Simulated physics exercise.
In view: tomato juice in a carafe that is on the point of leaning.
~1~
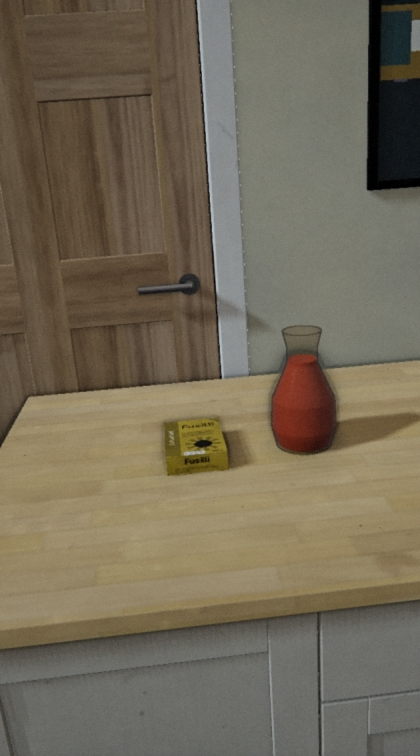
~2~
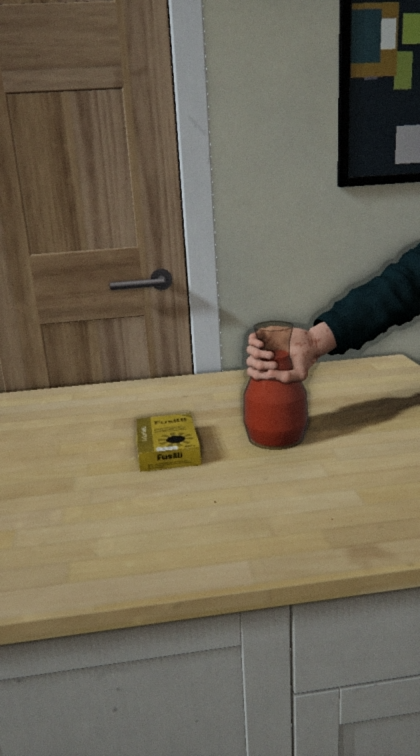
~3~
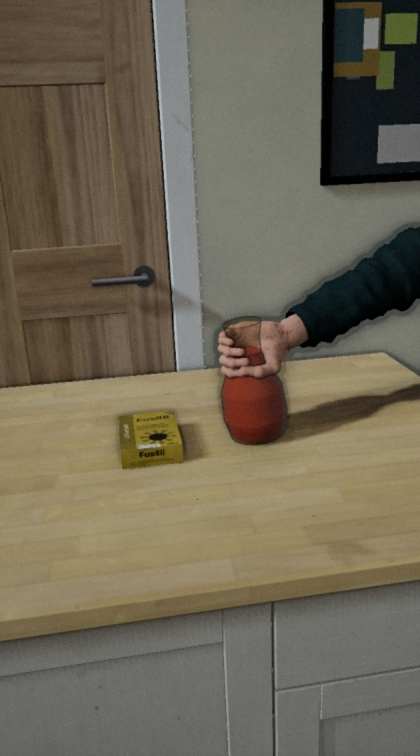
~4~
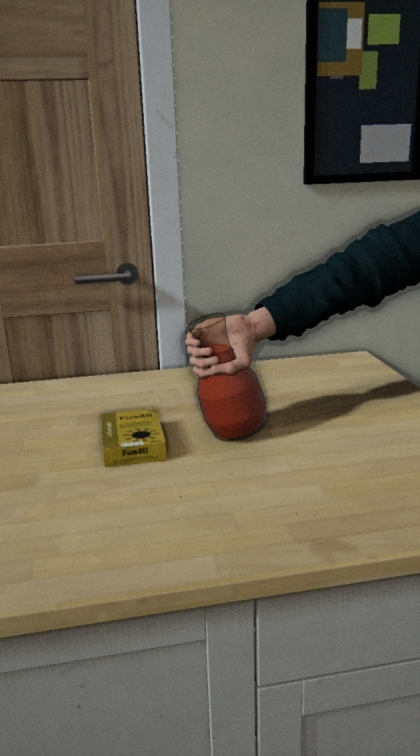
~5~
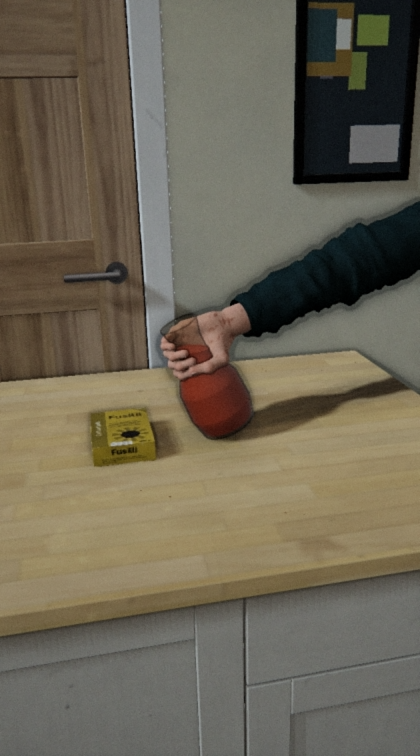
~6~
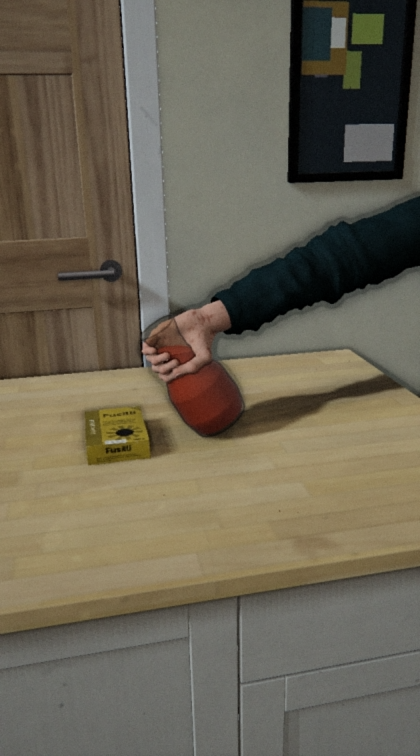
A hand grips the neck of a carafe of red juice and tilts it left.
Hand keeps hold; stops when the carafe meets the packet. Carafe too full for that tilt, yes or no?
Yes.
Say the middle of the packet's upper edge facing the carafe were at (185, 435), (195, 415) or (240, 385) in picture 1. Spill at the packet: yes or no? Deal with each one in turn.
One by one, the answers are: Pours over, pours over and stays clean.
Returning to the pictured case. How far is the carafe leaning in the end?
About 70 degrees.
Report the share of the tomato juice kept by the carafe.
I'd put it at around 75 per cent.
Soon after, the carafe leans by about 50°; nothing has left it.
Later, the carafe leans by about 65°; some has gone over its rim; nearly all of the tomato juice is inside.
In the end, the carafe leans by about 70°, against the packet; some has gone over its rim; about three quarters of the tomato juice is inside.
